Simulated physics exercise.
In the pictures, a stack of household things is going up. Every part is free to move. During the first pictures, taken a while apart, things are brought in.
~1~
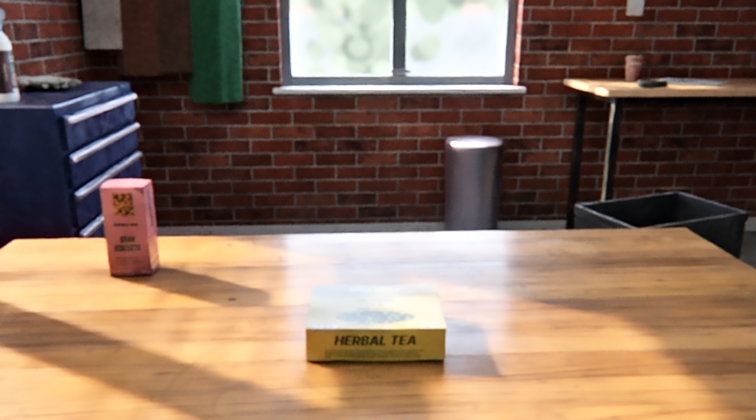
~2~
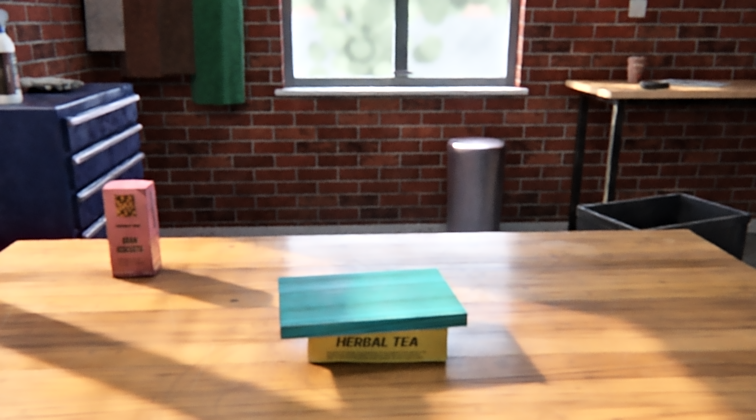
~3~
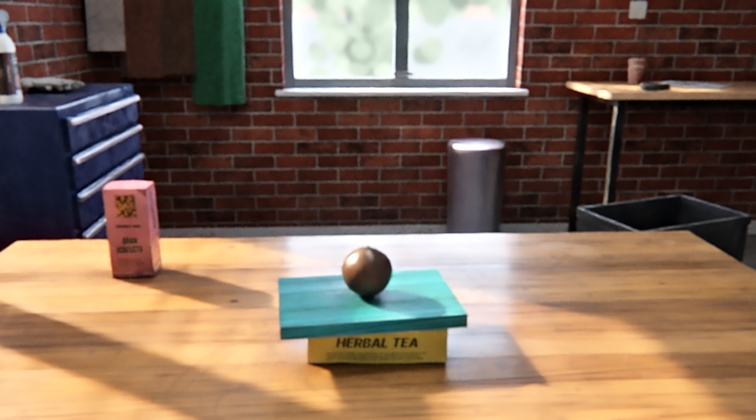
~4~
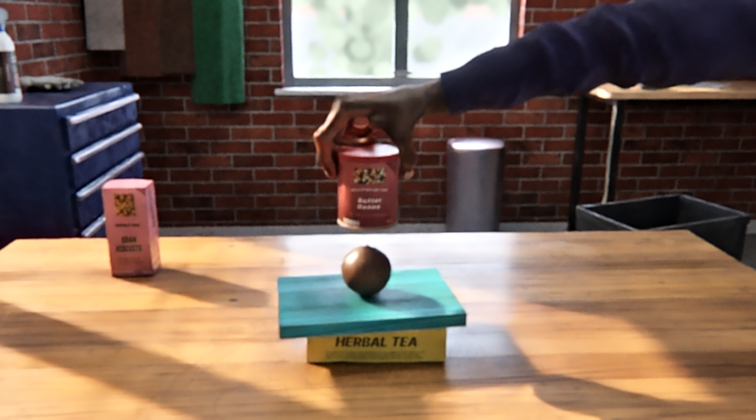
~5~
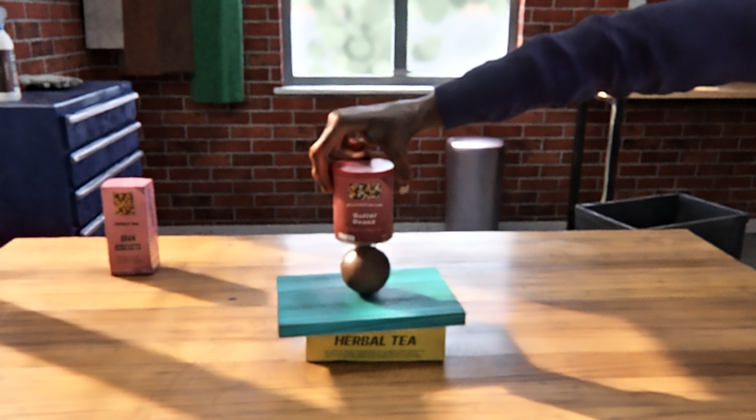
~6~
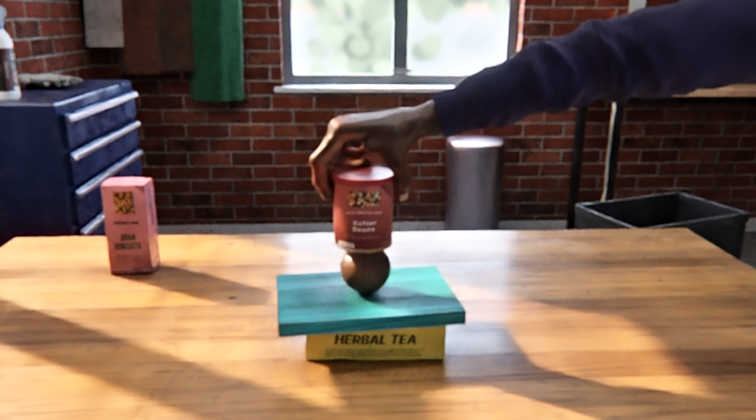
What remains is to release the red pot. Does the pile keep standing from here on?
No, it falls down.
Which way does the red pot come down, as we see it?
Well, it travels over to the left.
Then, 0.60 s later than the last frame, red pot now fallen.
Then, 0.80 s later than the last frame, things are still on the move.
When it is over, fallen, red pot; the other 4 as before. End places, in pixels of the last picture, red pot near (162, 311). The pile comes apart.
